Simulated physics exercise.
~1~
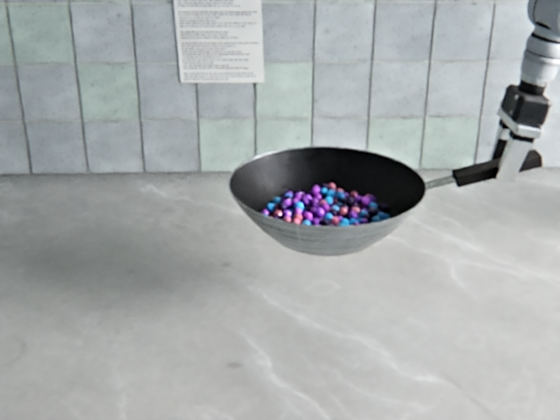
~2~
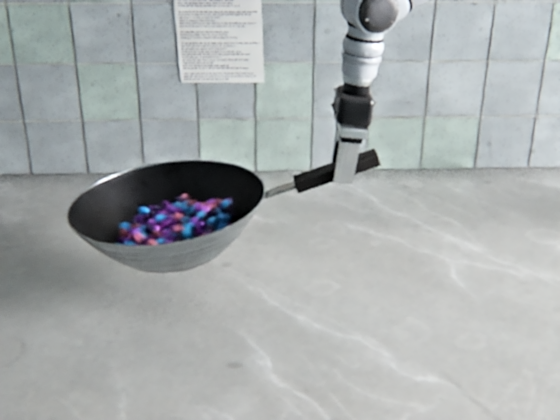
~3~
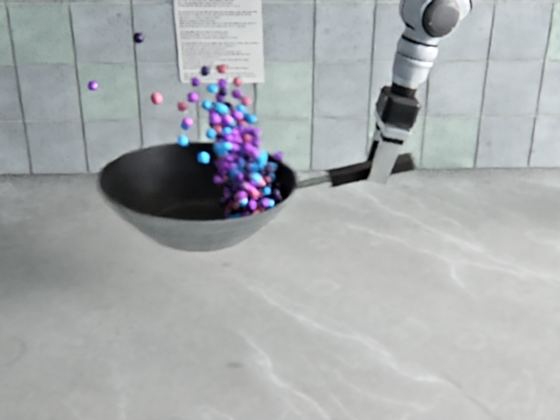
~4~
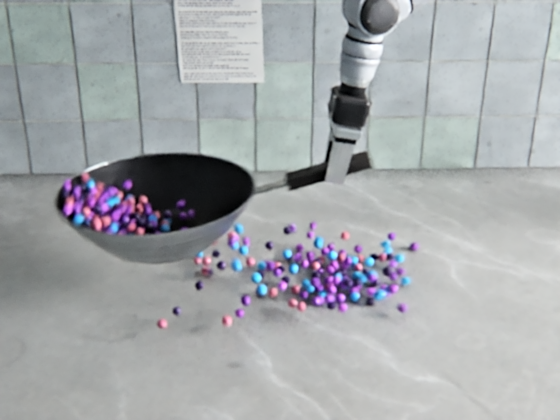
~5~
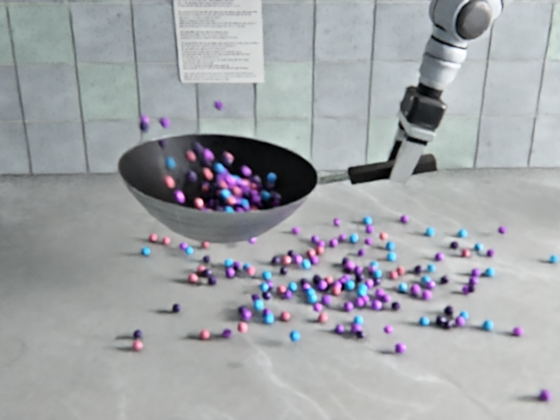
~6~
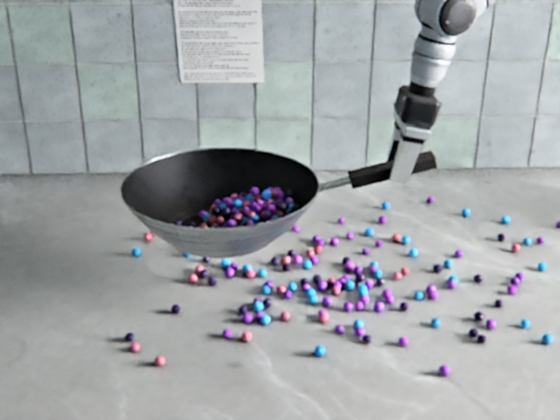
A robot arm grips a dark wok by its handle and holds it level above a grey marbled counter, with small blue, purple and pink balls heaped inside. The arm swings the wok to the left, then jerks it back toward the right, and a column of balls shoots up above the rim. As the wok moves left again, many of them land on the counter in a loose cluster. Another swing to the right tosses a few more upward while the fallen ones roll outward. Finally the wok stops, still holding a good pile, with the rest scattered widely below.
